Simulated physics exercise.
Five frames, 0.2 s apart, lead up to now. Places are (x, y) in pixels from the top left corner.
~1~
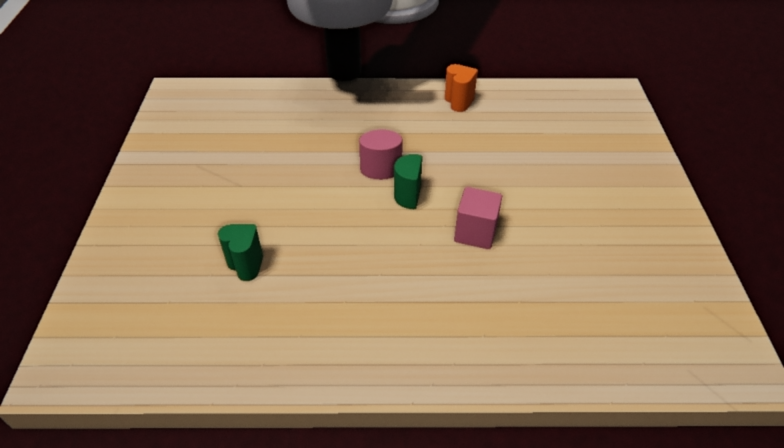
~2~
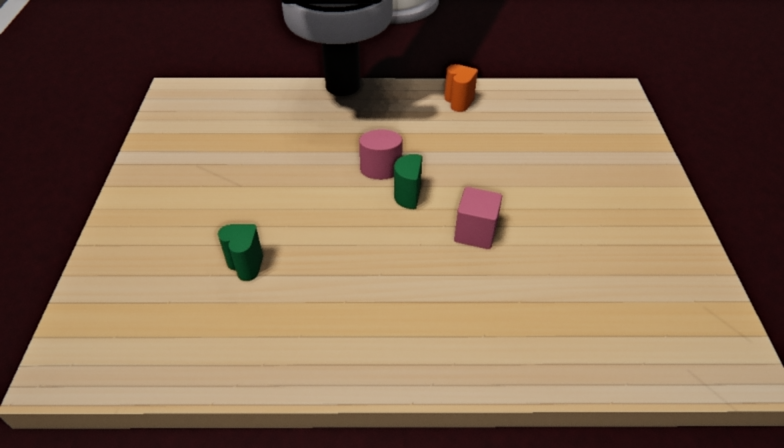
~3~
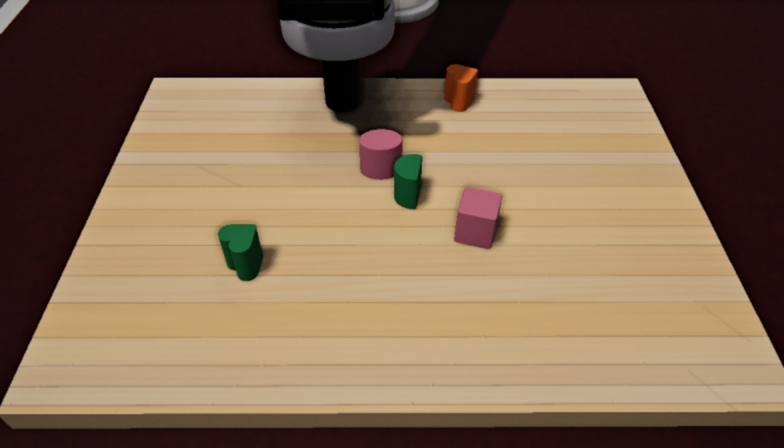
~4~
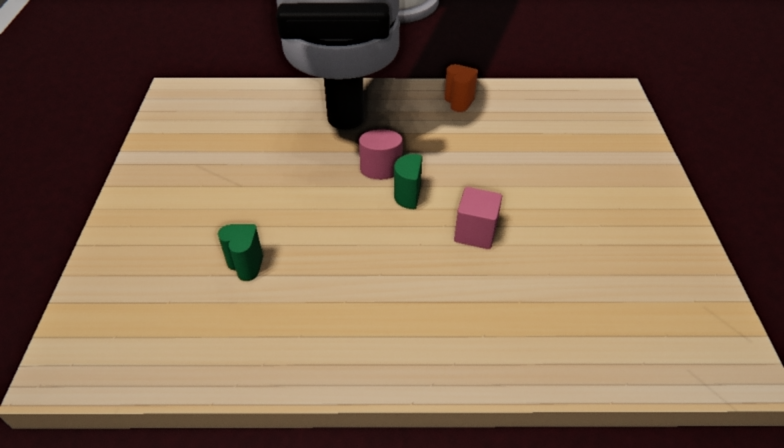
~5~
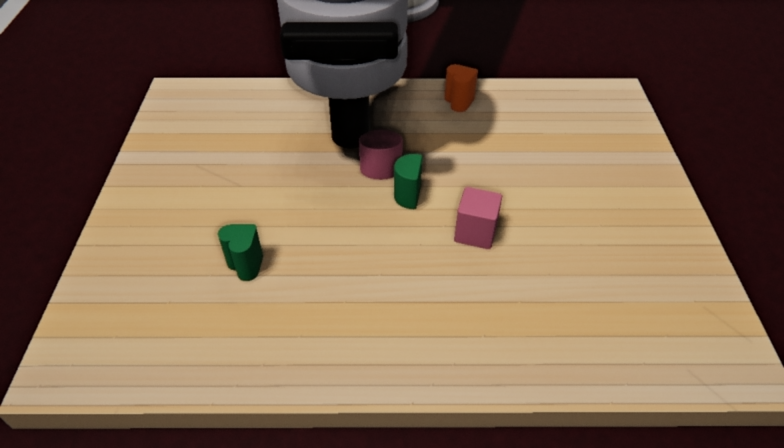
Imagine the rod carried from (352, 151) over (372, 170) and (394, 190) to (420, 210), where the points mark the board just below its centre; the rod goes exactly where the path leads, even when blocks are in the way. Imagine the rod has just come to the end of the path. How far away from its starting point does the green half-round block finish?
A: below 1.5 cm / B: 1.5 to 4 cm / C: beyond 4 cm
C.
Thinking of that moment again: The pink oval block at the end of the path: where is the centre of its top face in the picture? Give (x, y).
So, by the moment the path ends, you'll find the top centre of the pink oval block at (448, 160).
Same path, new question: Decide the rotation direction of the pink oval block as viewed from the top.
It goes round opposite to clock hands.
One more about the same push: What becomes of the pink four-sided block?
By the time the path is finished, it has moved at least a centimetre.
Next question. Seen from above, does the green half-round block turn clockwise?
I expect so.
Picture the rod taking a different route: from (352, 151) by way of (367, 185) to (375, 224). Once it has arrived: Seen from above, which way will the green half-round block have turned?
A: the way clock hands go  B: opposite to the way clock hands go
Correct choice: A.
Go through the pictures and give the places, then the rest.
Rod's lower end at (344, 72); pink oval block at (381, 139); green half-round block at (409, 165); pink four-sided block at (481, 202), in the first frame.
Rod at (343, 86); blocks still, in the second frame.
Rod at (343, 102); blocks still, in the third frame.
Rod at (346, 119); blocks still, in the fourth frame.
Rod at (351, 137); pink oval block at (381, 139); green half-round block at (409, 165); pink four-sided block at (481, 202), in the fifth frame.
What follows on the original path. One third of the way, rod at (372, 156); pink oval block at (406, 150), turned 35° anticlockwise; green half-round block at (419, 170), turned 30° clockwise.
Two thirds of the way, rod at (395, 176); pink oval block at (433, 159), turned 85° anticlockwise; green half-round block at (445, 184), turned 110° clockwise.
At the end, rod at (421, 195); pink oval block at (448, 160), turned 120° anticlockwise; green half-round block at (461, 192), turned 105° clockwise; pink four-sided block at (497, 208).
